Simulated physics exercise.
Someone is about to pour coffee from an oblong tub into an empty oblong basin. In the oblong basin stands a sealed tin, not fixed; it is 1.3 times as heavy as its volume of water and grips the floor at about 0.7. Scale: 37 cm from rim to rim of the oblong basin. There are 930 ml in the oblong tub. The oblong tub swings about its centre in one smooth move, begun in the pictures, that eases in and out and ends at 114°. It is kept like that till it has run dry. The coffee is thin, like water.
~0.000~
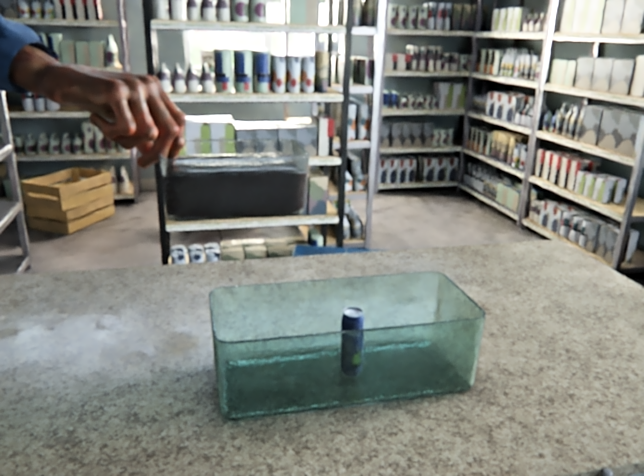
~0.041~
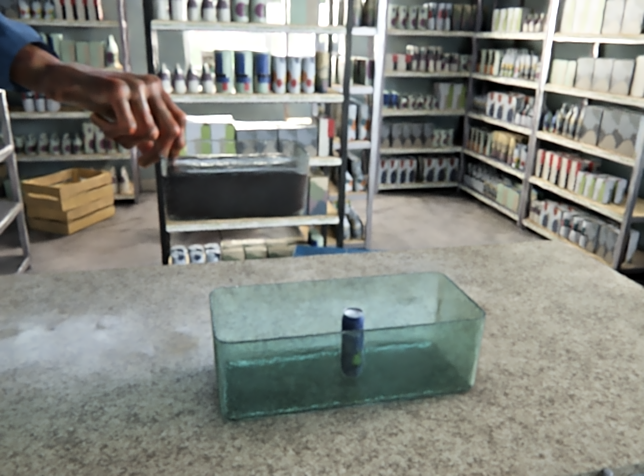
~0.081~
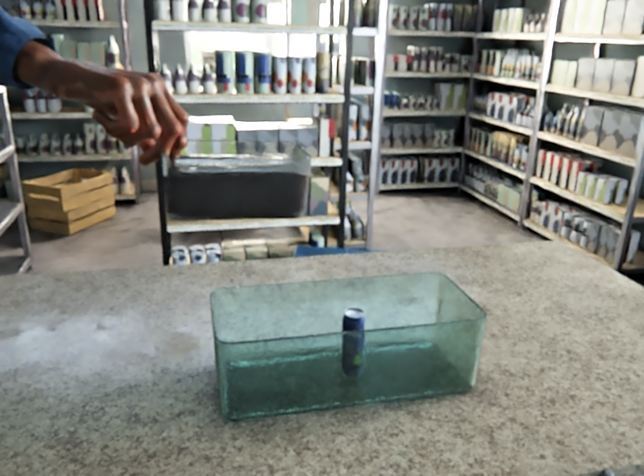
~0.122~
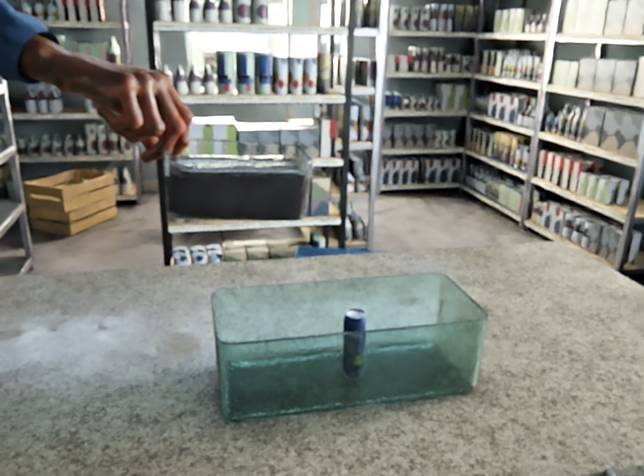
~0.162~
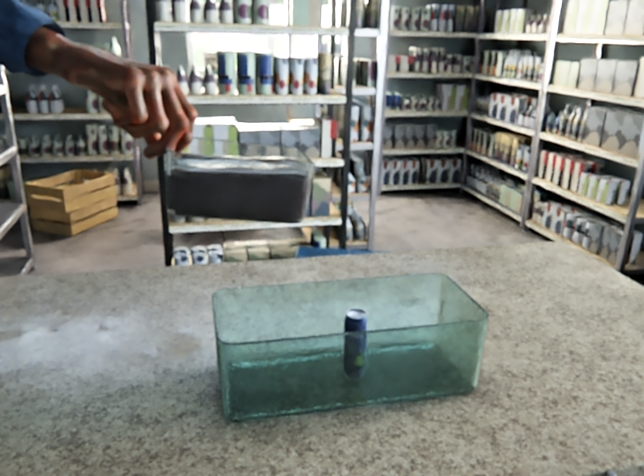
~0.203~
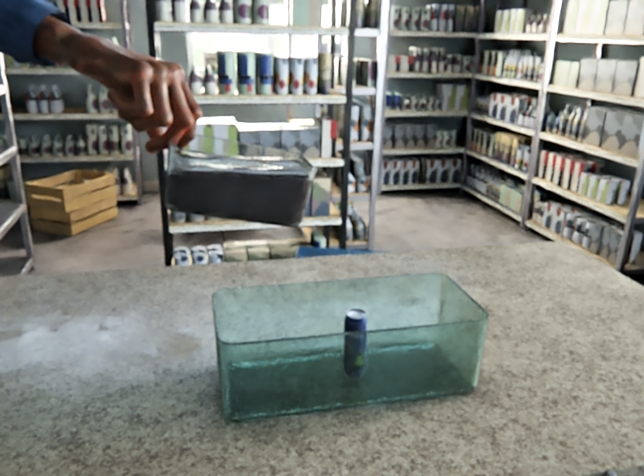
In a storeroom lined with metal shelves of cans, bottles and boxes, the view looks slightly down across a speckled grey stone counter. A greenish glass basin with a small dark blue tin inside sits on the counter, while a hand in a blue sleeve hovers at upper left by an oblong tub of dark liquid, a wooden crate behind. The tub tilts slightly, its right end dipping, as the hand shifts a little rightward and the camera stays nearly still.
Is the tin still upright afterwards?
The tin remains upright.
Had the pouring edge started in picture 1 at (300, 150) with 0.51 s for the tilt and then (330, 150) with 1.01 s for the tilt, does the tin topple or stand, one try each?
First it goes over; then it stays up.
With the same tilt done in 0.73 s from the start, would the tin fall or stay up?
Then it keeps standing.
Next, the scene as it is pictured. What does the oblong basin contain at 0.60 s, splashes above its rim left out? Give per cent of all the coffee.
Near 12 in a hundred.
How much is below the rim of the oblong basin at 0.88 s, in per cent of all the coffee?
Some 84 per cent.
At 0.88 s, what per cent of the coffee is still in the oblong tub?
About 5 per cent.
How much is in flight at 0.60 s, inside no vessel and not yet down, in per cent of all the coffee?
About 50 per cent.
After 0.60 s the tilt is 73° and 38 per cent is still to pour; the tin stands where it began.
After 0.88 s the tilt is 110° and 5 per cent is still to pour; the tin stands where it began.
After 1.18 s the tilt is 114° and 0 per cent is still to pour; the tin stands where it began.
After 1.51 s the tilt is 114° and 0 per cent is still to pour; the tin stands where it began.
In the end the tin stands where it began.
